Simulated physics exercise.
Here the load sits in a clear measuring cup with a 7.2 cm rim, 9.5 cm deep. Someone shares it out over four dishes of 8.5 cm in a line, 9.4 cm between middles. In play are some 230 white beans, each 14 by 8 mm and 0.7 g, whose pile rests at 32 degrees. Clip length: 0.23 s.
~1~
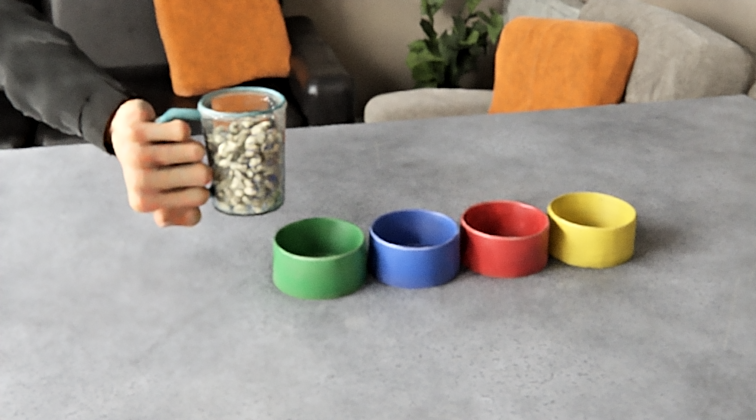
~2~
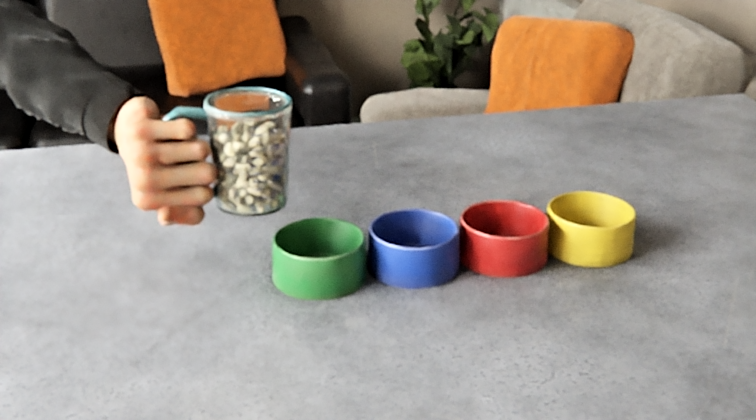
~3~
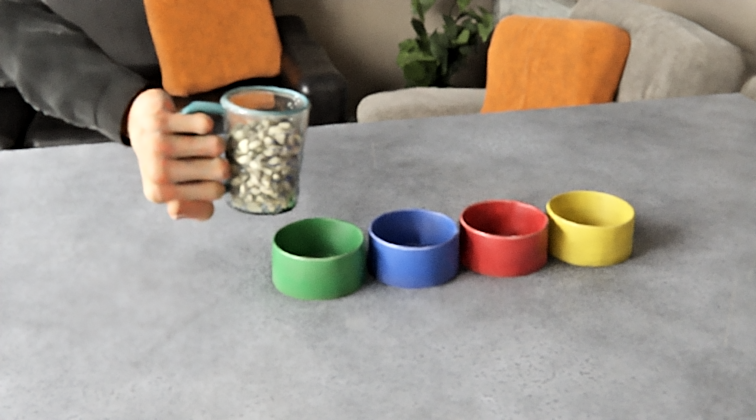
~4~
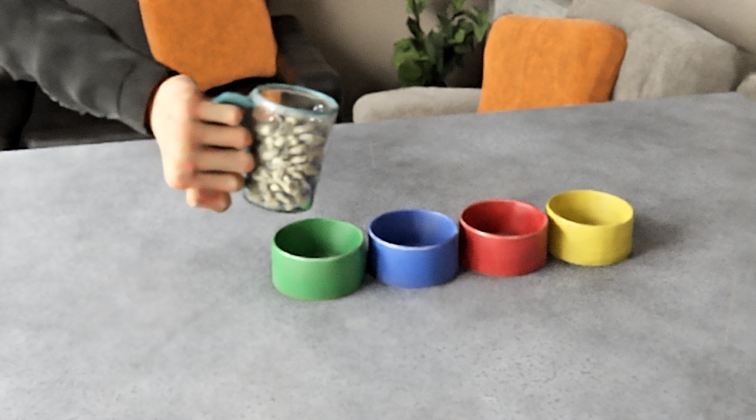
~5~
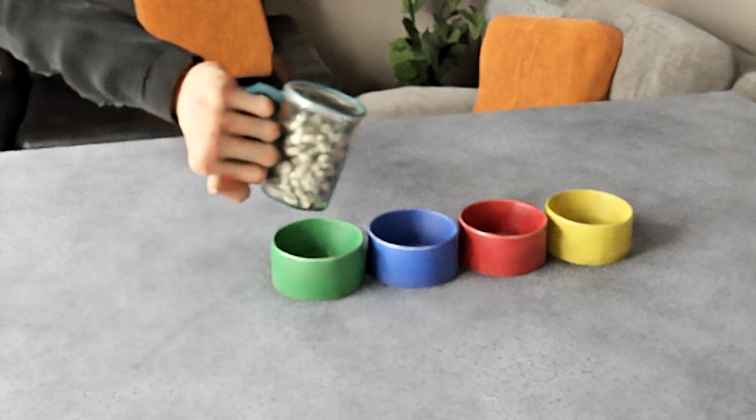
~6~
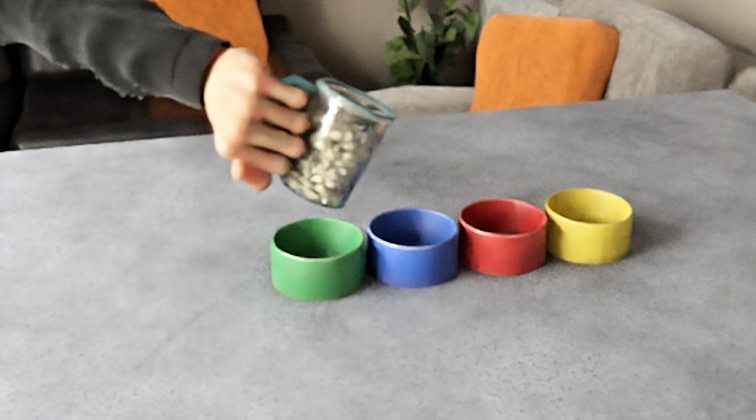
To begin with, a hand holds a clear measuring cup of white beans upright, left of a row of green, blue, red and yellow dishes on a gray table. The hand then carries the cup right above the green dish, leaning it steadily rightward, with the beans still inside.
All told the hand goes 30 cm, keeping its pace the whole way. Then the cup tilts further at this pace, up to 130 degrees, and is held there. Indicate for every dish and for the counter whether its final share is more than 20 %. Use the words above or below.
Red dish - below; blue dish - below; green dish - below; yellow dish - above; counter - above.
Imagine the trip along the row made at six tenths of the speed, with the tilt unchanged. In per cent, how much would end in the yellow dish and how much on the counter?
Yellow 60, counter 20.
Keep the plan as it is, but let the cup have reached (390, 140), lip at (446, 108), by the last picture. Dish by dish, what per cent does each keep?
Dish by dish: Red 0 percent, blue 0 percent, green 0 percent, yellow 90 percent.
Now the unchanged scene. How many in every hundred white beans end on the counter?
Estimate: Around 30 %.
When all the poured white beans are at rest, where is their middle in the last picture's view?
Approximately (600, 228) in the last view.
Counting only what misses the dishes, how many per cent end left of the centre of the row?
That works out to close to 0 per cent.
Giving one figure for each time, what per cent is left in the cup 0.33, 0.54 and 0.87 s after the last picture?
First 100, then 75, then 0 per cent.
Then, 0.33 s after the last picture, tilt 78 degrees; cup holds 100 %.
Then, 0.54 s after the last picture, tilt 111 degrees; cup holds 75 %, yellow 10 %.
Then, 0.87 s after the last picture, tilt 130 degrees; cup holds 0 %, yellow 70 %.
In the end, red 0 %, blue 0 %, green 0 %, yellow 70 %, counter 30 %.
